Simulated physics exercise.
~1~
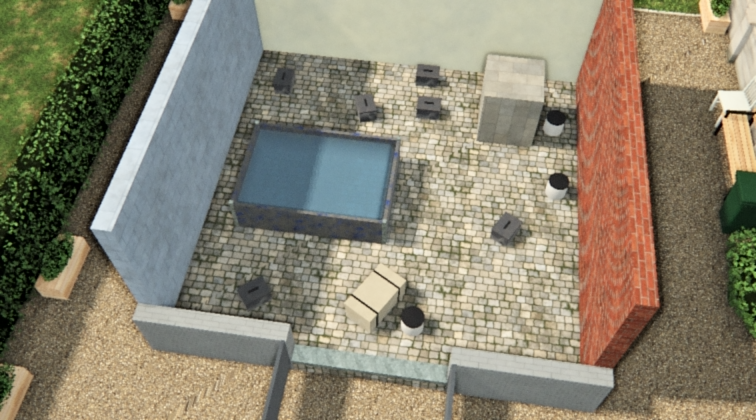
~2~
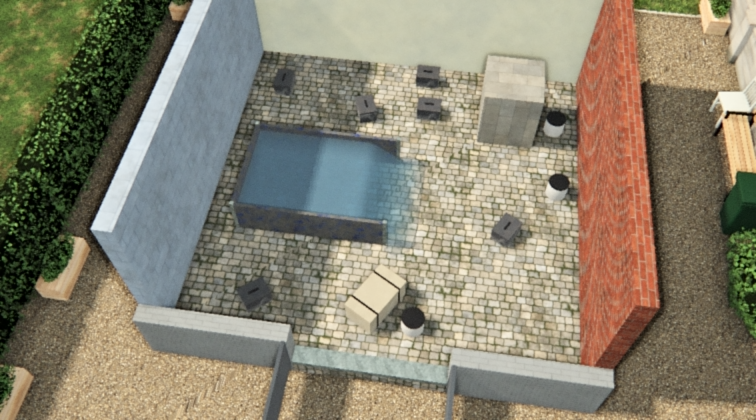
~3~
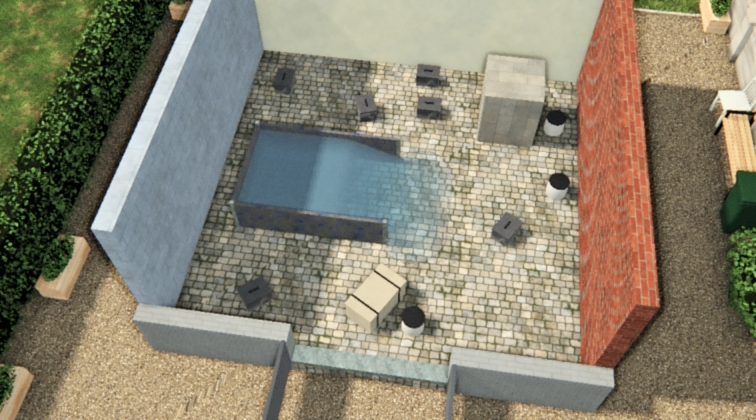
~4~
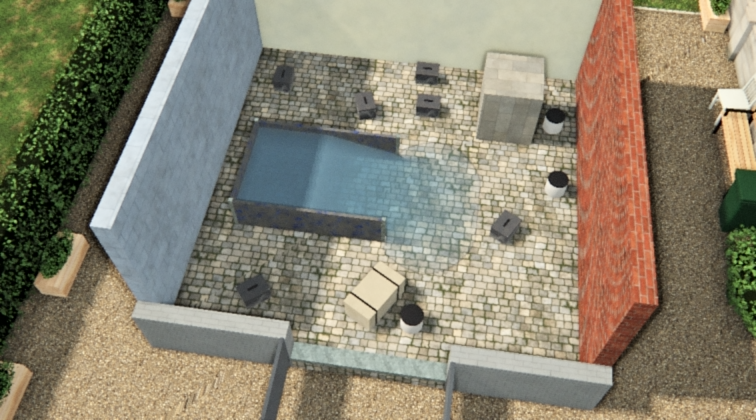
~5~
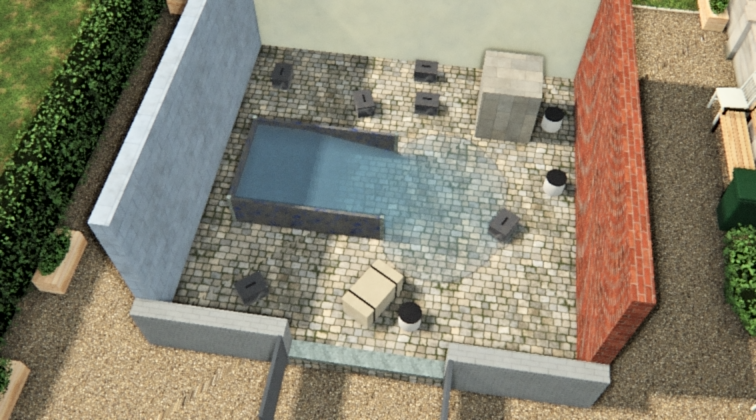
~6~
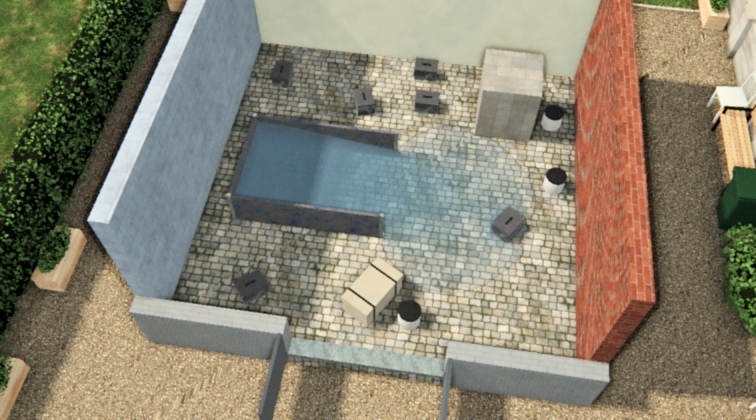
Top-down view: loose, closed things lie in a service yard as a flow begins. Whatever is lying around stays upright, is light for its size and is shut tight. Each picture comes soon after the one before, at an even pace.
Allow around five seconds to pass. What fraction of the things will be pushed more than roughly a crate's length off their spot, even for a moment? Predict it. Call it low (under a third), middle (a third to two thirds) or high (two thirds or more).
Middle.
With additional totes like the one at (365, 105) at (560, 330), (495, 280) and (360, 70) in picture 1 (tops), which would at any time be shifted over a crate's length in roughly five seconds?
In order: Shoved clear, shoved clear, then hardly budges.
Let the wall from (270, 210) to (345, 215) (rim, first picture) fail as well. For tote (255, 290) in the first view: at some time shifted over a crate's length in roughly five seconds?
As I see it, the answer is covers that distance.
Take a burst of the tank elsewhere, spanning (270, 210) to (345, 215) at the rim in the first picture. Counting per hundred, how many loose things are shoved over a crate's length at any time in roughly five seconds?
I'd guess close to 20 percent.
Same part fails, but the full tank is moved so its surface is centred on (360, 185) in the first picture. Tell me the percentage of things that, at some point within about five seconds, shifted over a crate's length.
Around 60 %.
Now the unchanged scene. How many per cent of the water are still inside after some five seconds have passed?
About 98 per cent.
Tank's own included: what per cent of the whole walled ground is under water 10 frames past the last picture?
50 %.
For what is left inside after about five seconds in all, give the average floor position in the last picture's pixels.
I'd put it at roughly (368, 165).
A moment on, 1 of 10 are well off their spots; 0 afloat.
Next, 2 of 10 are well off their spots; 2 afloat.
Later, 3 of 10 are well off their spots; 3 afloat.
In the end, 6 of 10 are well off their spots, and 6 have been at some point; 2 afloat.
